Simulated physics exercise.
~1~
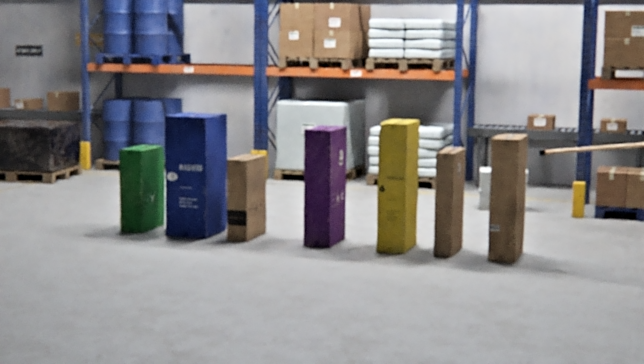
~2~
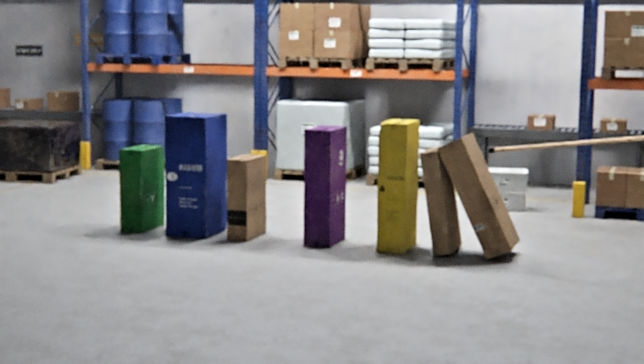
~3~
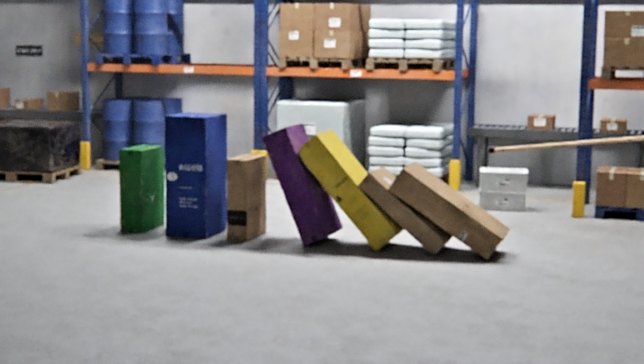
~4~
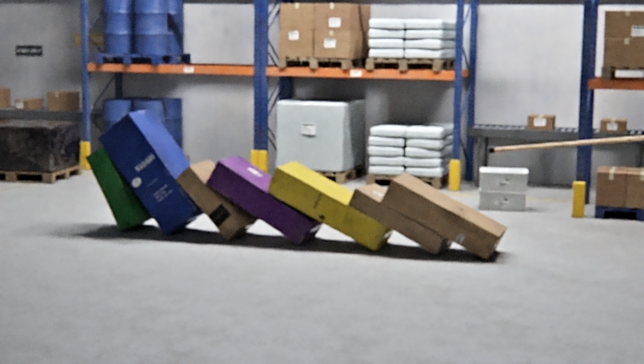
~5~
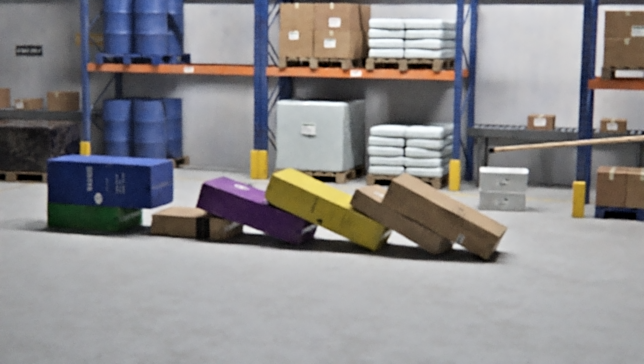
In a warehouse, a pole pushed the rightmost of seven tall cartons leftward, and they toppled one after another through the yellow, purple and blue ones to the green, until none stood, the blue lying on the green and several others propped aslant.
